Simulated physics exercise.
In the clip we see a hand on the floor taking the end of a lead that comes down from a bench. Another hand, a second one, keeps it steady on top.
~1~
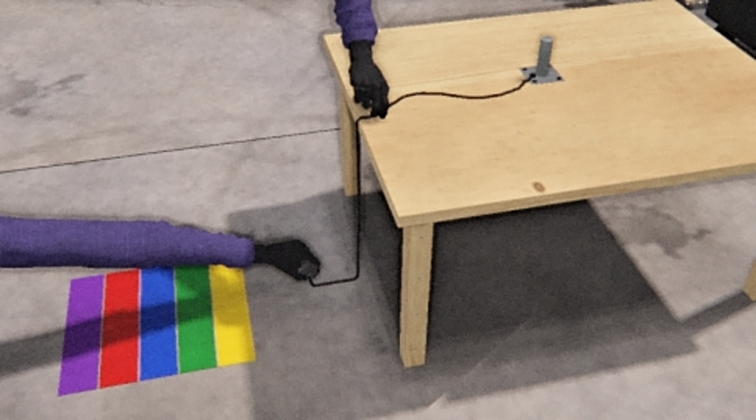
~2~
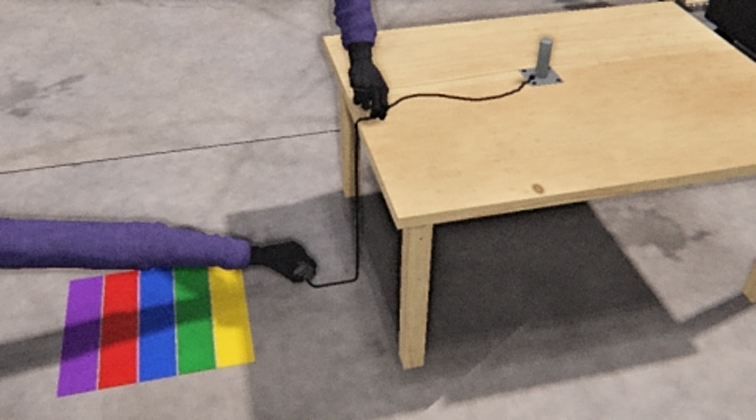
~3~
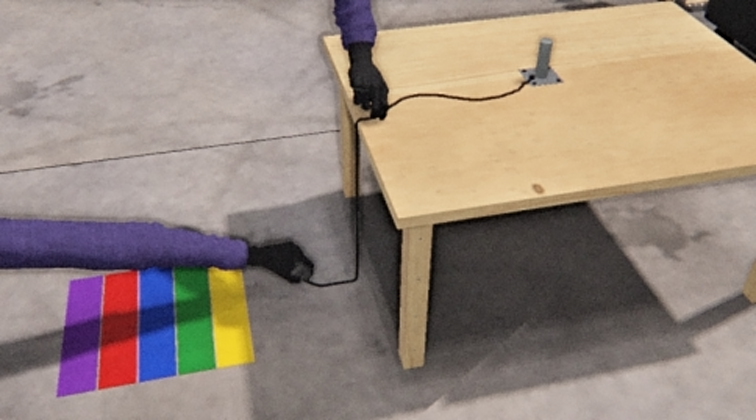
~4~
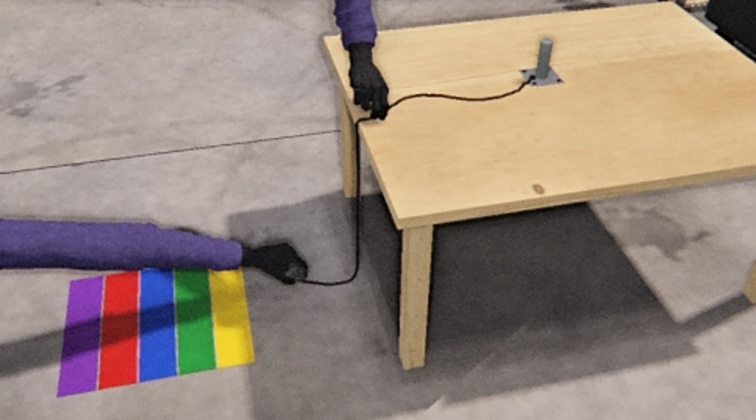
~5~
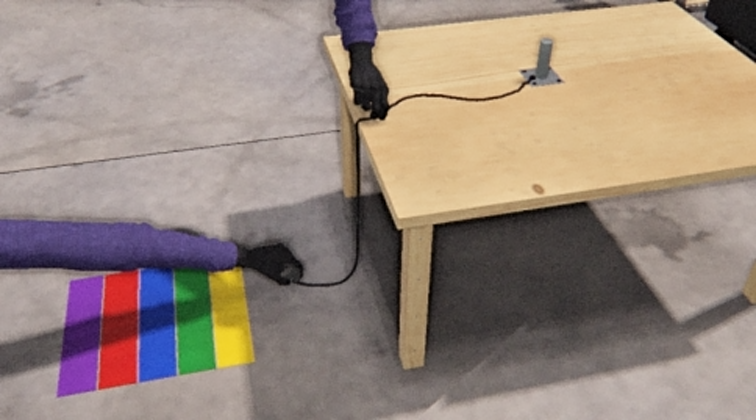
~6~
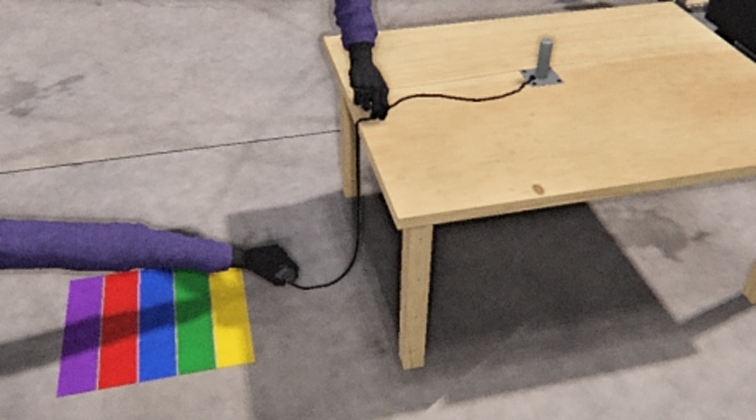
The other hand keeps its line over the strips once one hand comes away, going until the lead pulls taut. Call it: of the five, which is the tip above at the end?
The blue strip.
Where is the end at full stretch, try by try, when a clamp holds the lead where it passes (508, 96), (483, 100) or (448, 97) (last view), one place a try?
They end up at (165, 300), (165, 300) and (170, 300).
Early on, end near (222, 292); over yellow.
Midway, end near (178, 299); over green.
At the end of the slack, end near (154, 303); over blue. It halts on the blue strip.
